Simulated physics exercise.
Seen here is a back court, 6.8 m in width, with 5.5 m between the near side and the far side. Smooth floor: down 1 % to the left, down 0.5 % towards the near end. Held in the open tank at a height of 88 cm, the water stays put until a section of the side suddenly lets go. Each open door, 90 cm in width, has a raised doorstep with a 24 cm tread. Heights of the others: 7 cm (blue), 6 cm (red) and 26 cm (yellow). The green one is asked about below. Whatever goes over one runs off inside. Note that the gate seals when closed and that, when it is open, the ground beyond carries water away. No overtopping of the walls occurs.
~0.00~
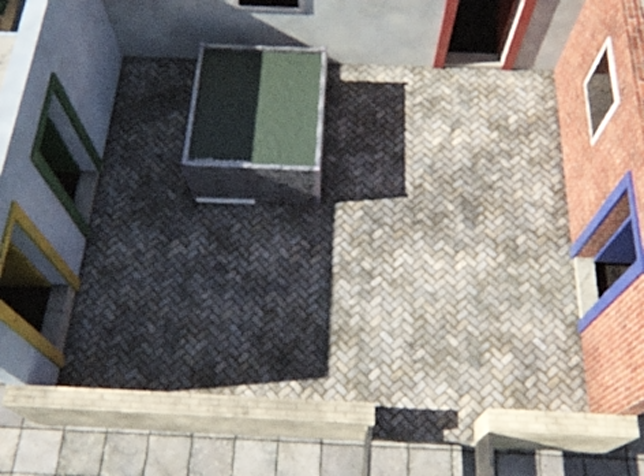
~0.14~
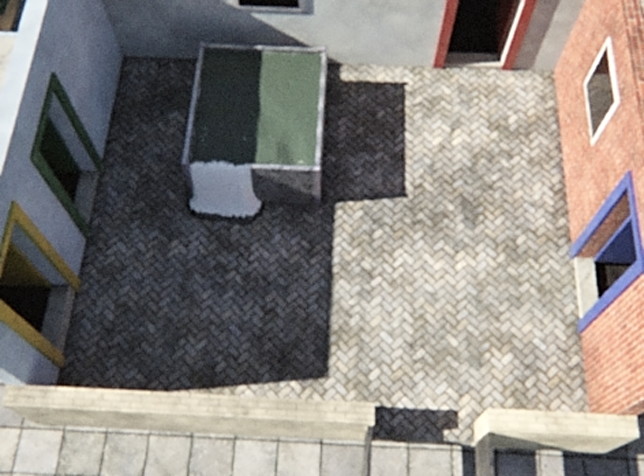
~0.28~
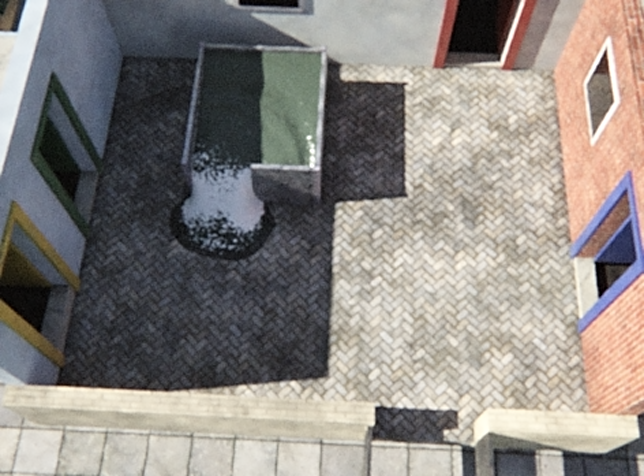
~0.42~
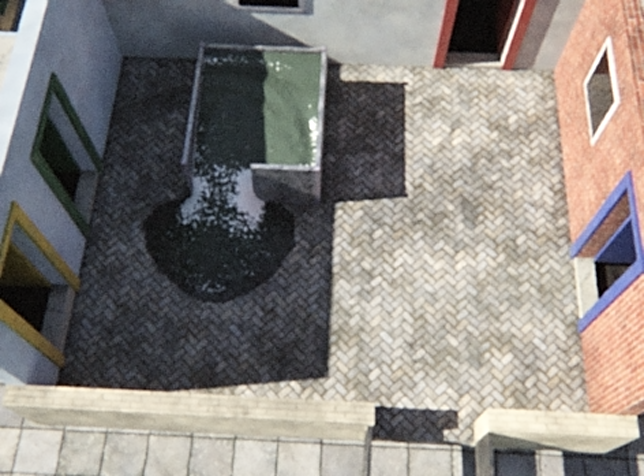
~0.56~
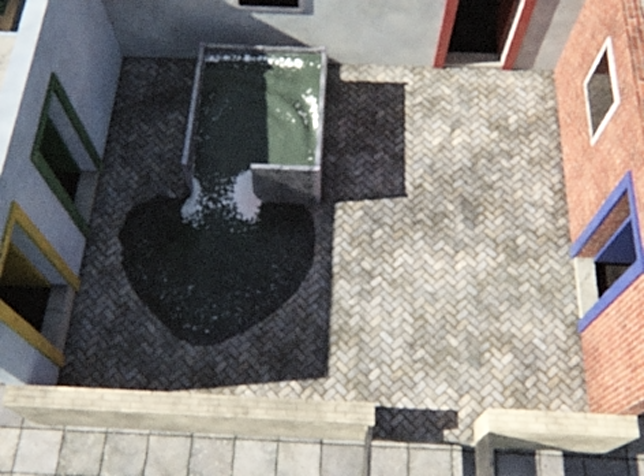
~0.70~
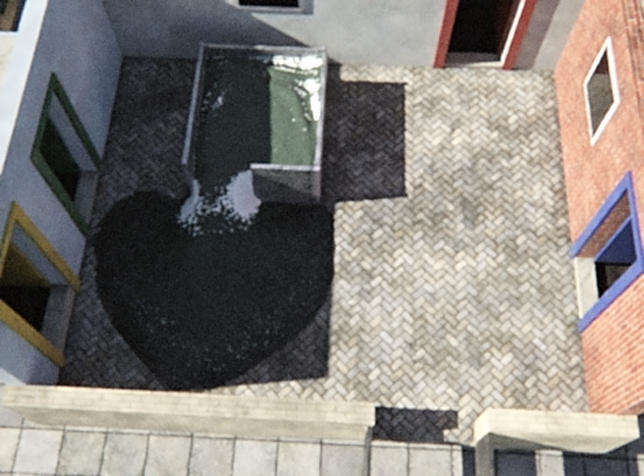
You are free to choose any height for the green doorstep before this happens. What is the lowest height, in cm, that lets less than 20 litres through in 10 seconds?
About 8.5 cm.
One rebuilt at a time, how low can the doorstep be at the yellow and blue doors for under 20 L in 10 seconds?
Some 25 cm for yellow, some 8.5 cm for blue.
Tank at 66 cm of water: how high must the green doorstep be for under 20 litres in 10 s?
Something near 5.5 cm should do.
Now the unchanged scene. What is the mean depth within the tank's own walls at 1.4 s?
Mean depth: Approx. 58 cm.
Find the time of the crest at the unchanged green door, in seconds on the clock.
It peaks at about 7.0 s.
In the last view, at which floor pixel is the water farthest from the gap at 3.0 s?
(581, 427).
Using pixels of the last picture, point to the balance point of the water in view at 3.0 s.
The balance point sits at roughly (233, 253).
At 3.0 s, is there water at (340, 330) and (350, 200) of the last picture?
Note: Point one reached; point two not yet reached.
After 1.4 s water covers 30 % of the floor, deepest (57 cm) near (68, 402); 5 cm at the green door, 0 litres in over its 10 cm doorstep.
After 3.0 s water covers 40 % of the floor, deepest (30 cm) near (155, 299); 4 cm at the green door, 0 litres in over its 10 cm doorstep.
After 10.0 s water covers 95 % of the floor, deepest (14 cm) near (316, 76); 8 cm at the green door, 8 litres in over its 10 cm doorstep.
At the green door as built, the water arrived by 1.0 s and peaked near 11 cm at 7.0 s.
With a doorstep of 7 cm, 35 litres would have come in within the 10 s; with 9.5 cm, 11 litres. So under 20 litres takes about 8.5 cm.
